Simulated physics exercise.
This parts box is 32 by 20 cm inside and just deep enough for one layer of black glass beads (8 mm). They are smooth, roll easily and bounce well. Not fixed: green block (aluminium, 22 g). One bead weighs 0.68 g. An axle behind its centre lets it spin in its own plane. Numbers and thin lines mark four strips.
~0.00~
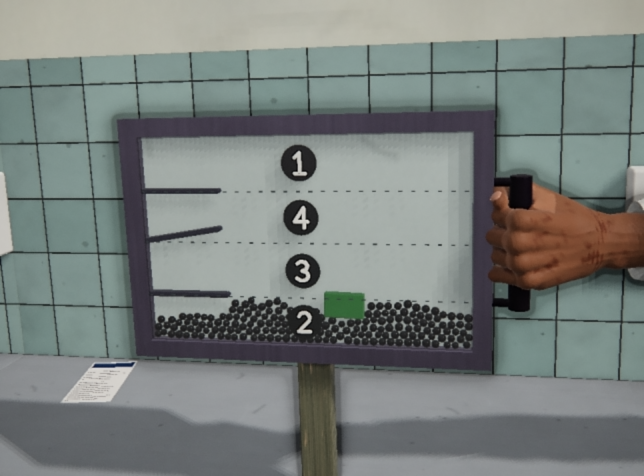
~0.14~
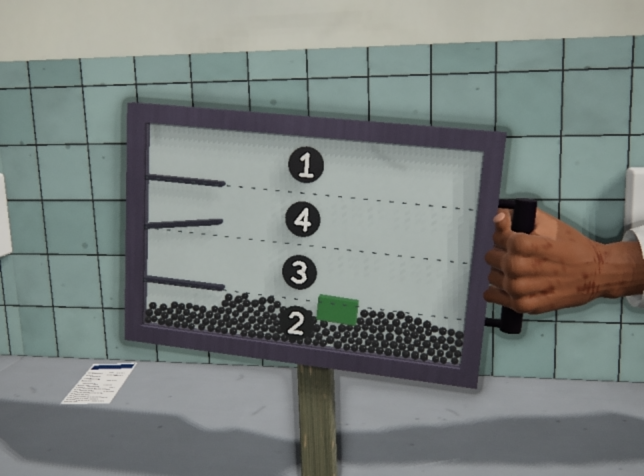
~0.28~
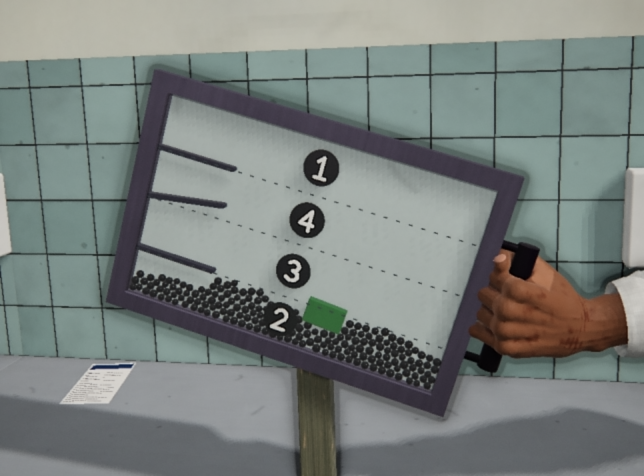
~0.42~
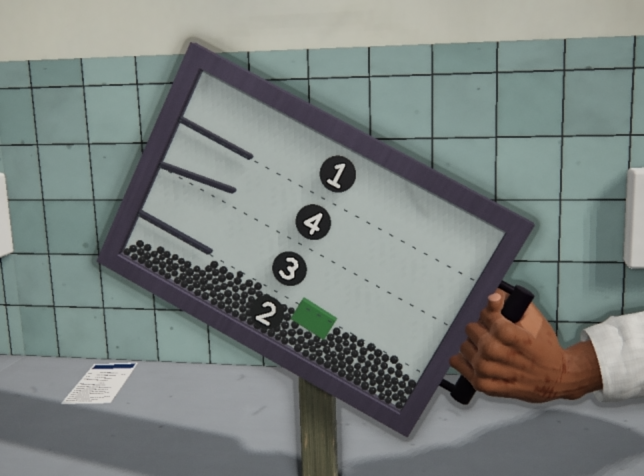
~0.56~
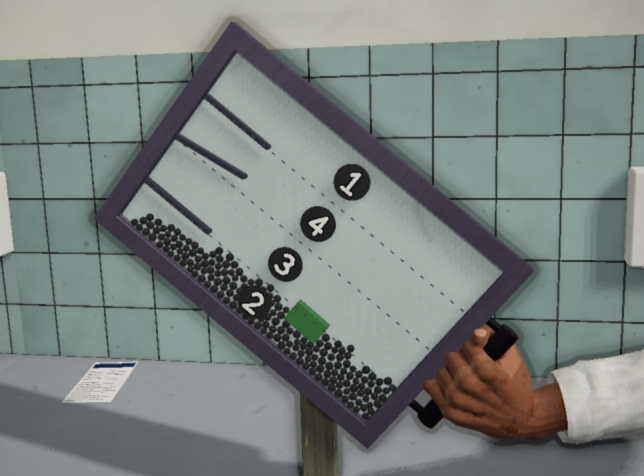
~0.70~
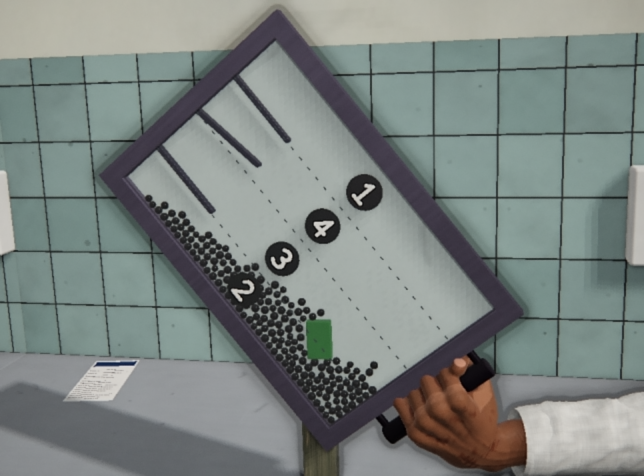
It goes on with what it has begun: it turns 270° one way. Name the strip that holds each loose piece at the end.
Green block: 4.
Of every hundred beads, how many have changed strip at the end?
About 100 per cent.
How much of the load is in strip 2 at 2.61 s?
Roughly 0 per cent.
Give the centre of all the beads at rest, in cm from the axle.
Some 4 cm left and 11 cm below.
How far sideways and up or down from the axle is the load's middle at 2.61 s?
About 4 cm left and 7 cm below.
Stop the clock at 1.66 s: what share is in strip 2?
Roughly 25 per cent.
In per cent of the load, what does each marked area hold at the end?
Strip 1: 55; strip 2: 0; strip 3: 20; strip 4: 25.
By 1.66 s, it stands 130° clockwise; the beads' middle is 8 cm left of and 10 cm below the centre; no. 1, 30 %, no. 2, 25 %, no. 3, 30 %, no. 4, 20 %; green block in no. 4.
By 2.61 s, it has come round 208° clockwise; the beads' middle is 4 cm left of and 7 cm below the centre; no. 1, 100 %; green block in no. 1.
By 3.43 s, it has come round 270° clockwise; the beads' middle is 5 cm left of and 9 cm below the centre; no. 1, 65 %, no. 3, 10 %, no. 4, 25 %; green block in no. 4.
Settled by 4.5 s, it has come round 270° clockwise; no. 1, 55 %, no. 2, 0 %, no. 3, 20 %, no. 4, 25 %; green block in no. 4.
